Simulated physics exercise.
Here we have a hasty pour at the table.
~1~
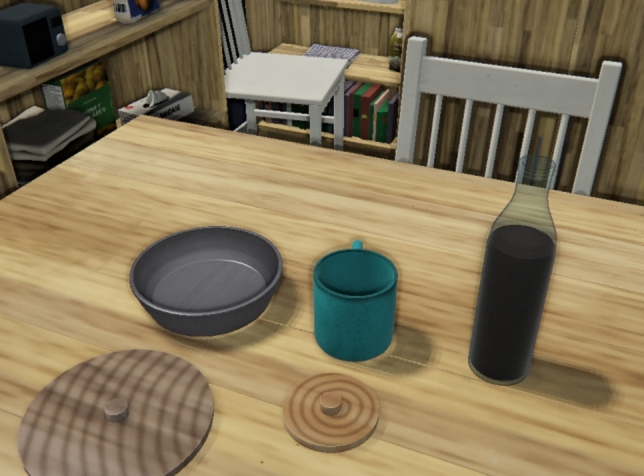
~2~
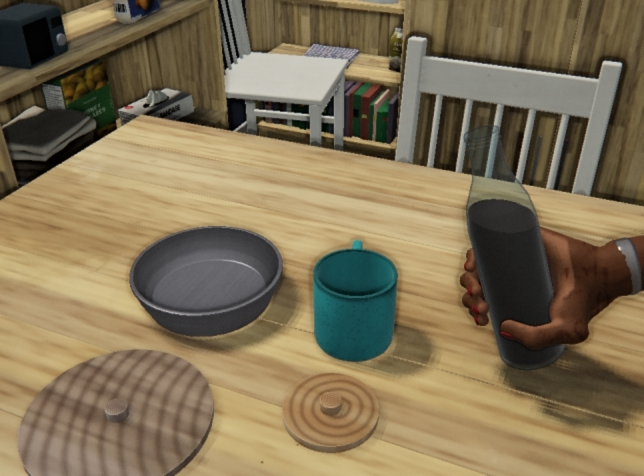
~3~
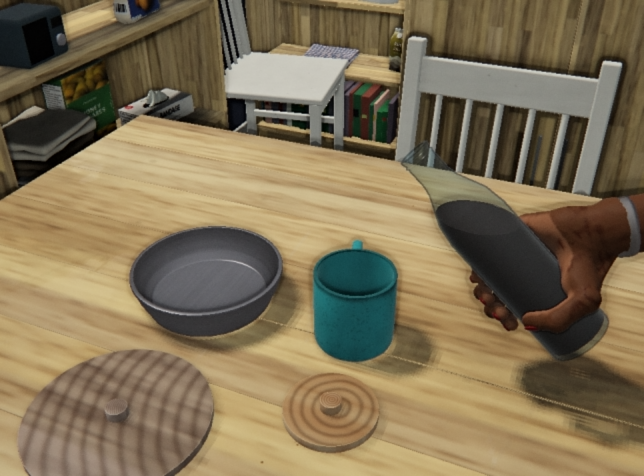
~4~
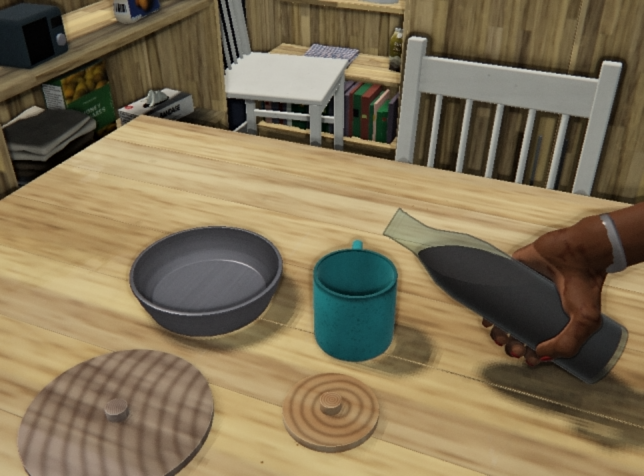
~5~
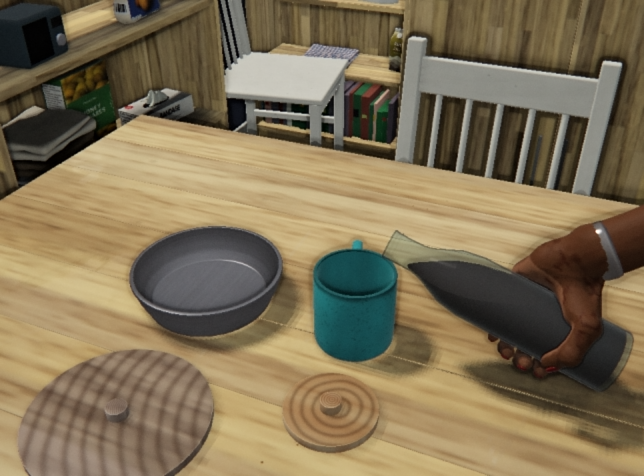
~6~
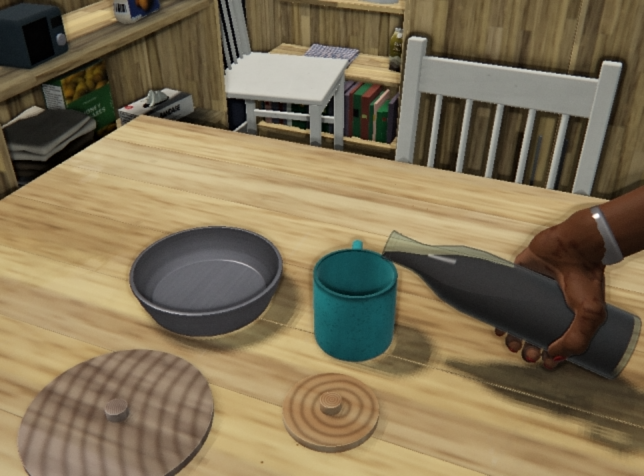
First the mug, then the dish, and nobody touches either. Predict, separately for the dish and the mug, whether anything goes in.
In the end the dish will let it in, the mug will let it in.
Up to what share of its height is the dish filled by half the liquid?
It comes up to around 30 percent.
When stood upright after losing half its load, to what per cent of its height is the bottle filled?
Level note: Near 30 %.
A moment on, the coffee goes into the mug.
Further on, the coffee goes into the dish.
When it is over, the mug has its share inside; the dish has its share inside.
